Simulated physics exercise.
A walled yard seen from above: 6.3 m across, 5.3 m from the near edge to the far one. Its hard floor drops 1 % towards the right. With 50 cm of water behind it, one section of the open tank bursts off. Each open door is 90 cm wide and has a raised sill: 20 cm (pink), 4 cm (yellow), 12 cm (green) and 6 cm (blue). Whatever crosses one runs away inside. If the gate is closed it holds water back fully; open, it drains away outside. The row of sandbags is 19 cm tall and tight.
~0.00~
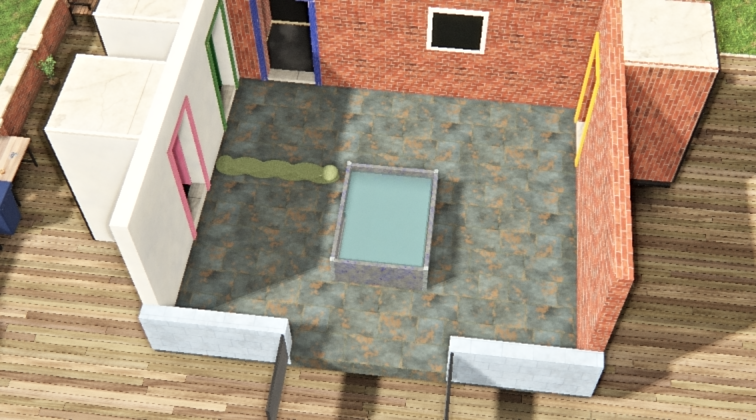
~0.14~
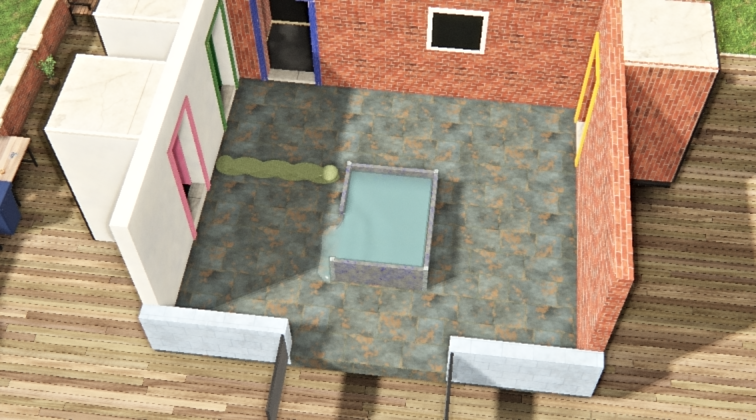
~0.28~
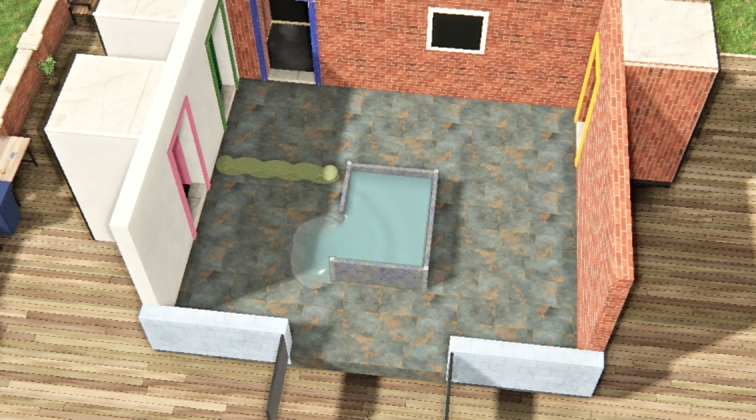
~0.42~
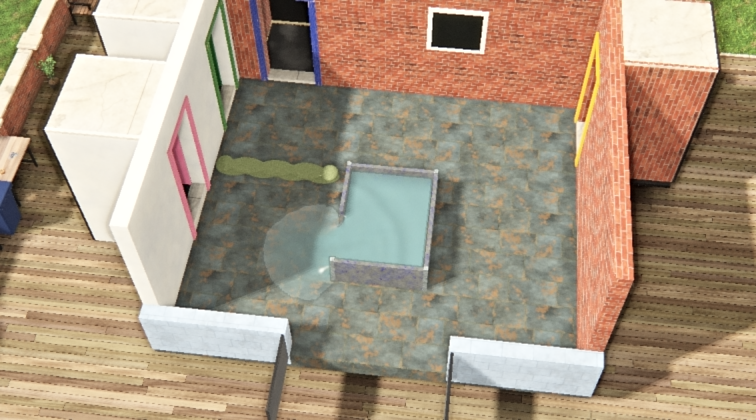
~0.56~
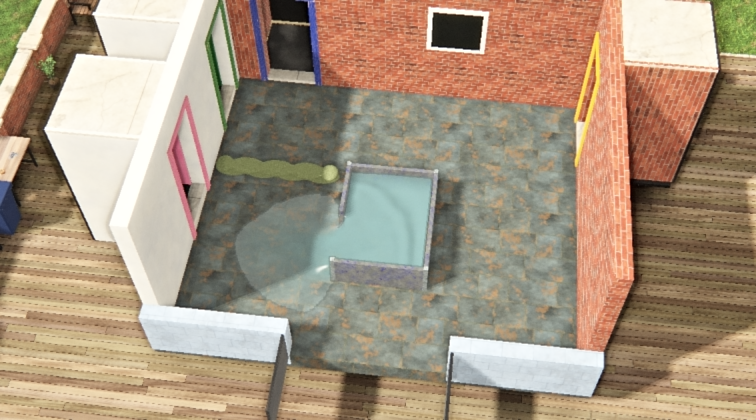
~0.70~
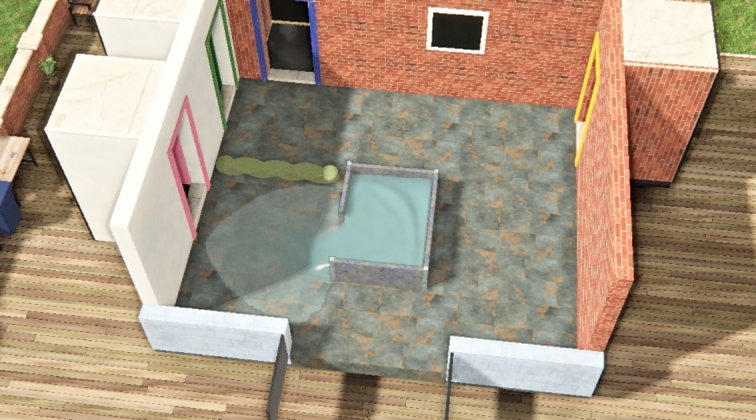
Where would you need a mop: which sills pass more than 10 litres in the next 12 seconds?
Within that time: At the pink door it keeps below the limit; at the yellow door it stays under the limit; at the green door it stays under the limit; at the blue door it stays under the limit.
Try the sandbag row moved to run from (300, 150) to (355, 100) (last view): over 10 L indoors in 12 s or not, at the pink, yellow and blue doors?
Then: Pink below, yellow not over, blue over.
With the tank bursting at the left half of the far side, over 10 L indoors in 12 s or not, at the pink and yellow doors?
Then: Pink below, yellow past it.
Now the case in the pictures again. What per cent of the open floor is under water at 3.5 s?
Near 25 per cent is wet.
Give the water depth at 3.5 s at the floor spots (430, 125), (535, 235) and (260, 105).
About 0, 0 and 1 cm.
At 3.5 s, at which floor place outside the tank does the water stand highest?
At about (237, 245).
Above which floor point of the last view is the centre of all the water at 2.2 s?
Around (312, 248).
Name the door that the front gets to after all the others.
It is the yellow one.
After 1.4 s water covers 20 % of the floor and is deepest (27 cm) near (332, 265); pink door 18 cm at the sill, 0 L in, yellow door not reached, green door not reached, blue door not reached.
After 2.2 s water covers 20 % of the floor and is deepest (29 cm) near (169, 328); pink door 18 cm at the sill, 0 L in, yellow door not reached, green door 1 cm at the sill, 0 L in, blue door not reached.
After 3.5 s water covers 25 % of the floor and is deepest (18 cm) near (237, 245); pink door 16 cm at the sill, 0 L in, yellow door not reached, green door 1 cm at the sill, 0 L in, blue door 4 cm at the sill, 0 L in.
After 7.0 s water covers 50 % of the floor and is deepest (12 cm) near (169, 328); pink door 9 cm at the sill, 0 L in, yellow door not reached, green door 1 cm at the sill, 0 L in, blue door 2 cm at the sill, 0 L in.
After 12.0 s water covers 60 % of the floor and is deepest (8 cm) near (334, 256); pink door 6 cm at the sill, 0 L in, yellow door 3 cm at the sill, 0 L in, green door 1 cm at the sill, 0 L in, blue door 1 cm at the sill, 0 L in.
